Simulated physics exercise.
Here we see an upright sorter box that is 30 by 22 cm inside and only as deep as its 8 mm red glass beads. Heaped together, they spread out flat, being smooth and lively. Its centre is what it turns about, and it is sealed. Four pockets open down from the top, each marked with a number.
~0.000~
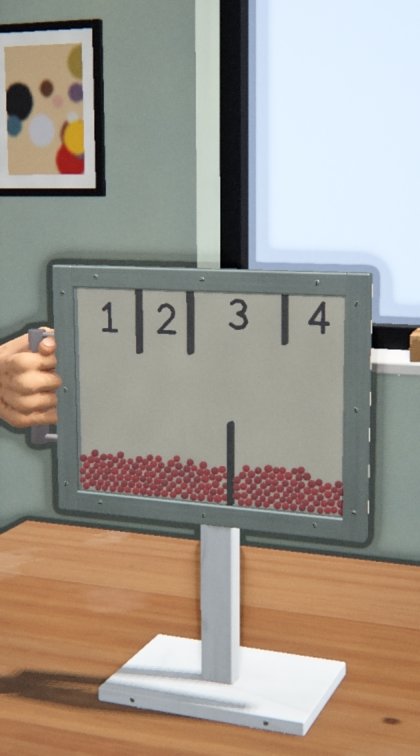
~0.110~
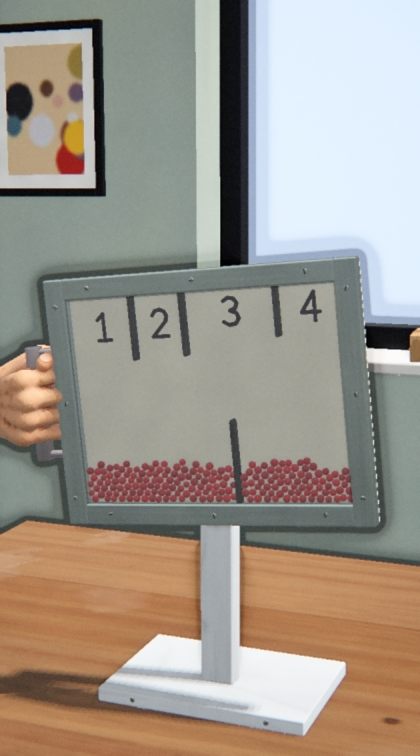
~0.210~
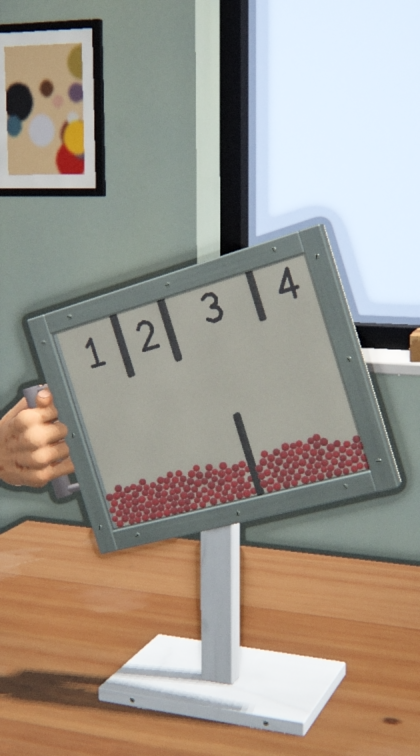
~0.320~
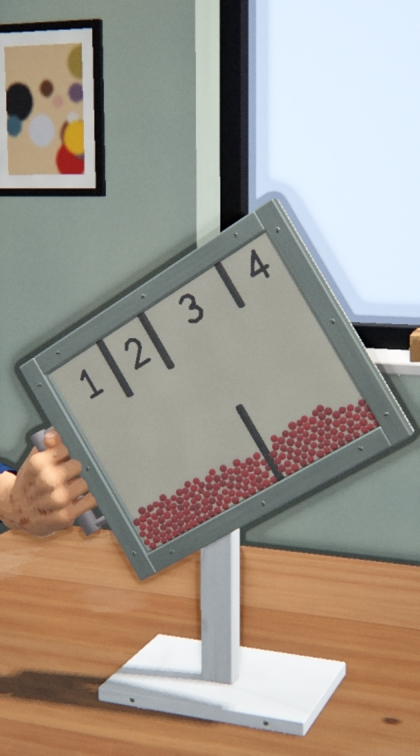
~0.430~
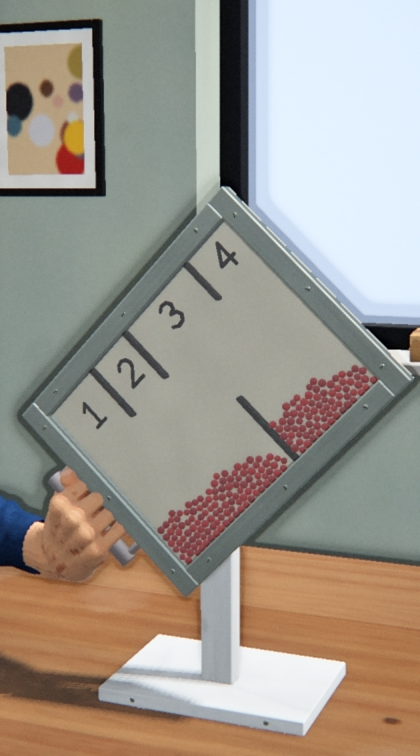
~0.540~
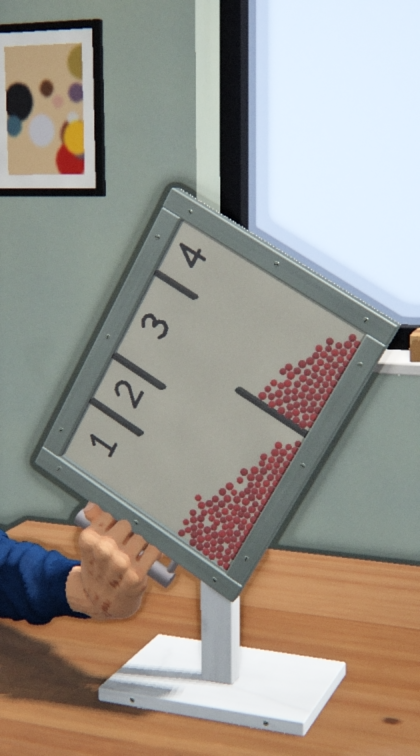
A hand on the left turned a clear-fronted box with four numbered pockets steadily anticlockwise on its white stand, and the red beads inside shifted and heaped along its lower side around a short divider.
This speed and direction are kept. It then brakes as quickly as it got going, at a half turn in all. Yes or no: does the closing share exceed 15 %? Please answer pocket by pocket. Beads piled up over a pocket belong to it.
Pocket 1: Yes. Pocket 2: No. Pocket 3: Yes. Pocket 4: No.
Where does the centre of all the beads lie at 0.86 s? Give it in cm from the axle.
Roughly 6 cm to the right of the axle and 4 cm beneath it.
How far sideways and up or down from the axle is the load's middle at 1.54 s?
About 6 cm right and 7 cm below.
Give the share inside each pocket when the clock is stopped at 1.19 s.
Pocket 1: 35; pocket 2: 5; pocket 3: 25; pocket 4: 0.
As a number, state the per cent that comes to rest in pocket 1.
Share ending there: Approx. 55 %.
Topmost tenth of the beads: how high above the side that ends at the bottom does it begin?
Roughly 8 centimetres.
By 0.86 s it has turned 102°, the beads' middle is 6 cm right of and 4 cm below the axle; inside pockets, no. 1, 5 %.
By 1.19 s it has turned 144°, the beads' middle is 2 cm right of and 8 cm below the axle; inside pockets, no. 1, 35 %, no. 2, 5 %, no. 3, 25 %.
By 1.54 s it has turned 180°, the beads' middle is 6 cm right of and 7 cm below the axle; inside pockets, no. 1, 40 %, no. 2, 5 %, no. 3, 35 %.
In the end, by 2.8 s, no. 1, 55 %, no. 2, 10 %, no. 3, 35 %, no. 4, 0 %.
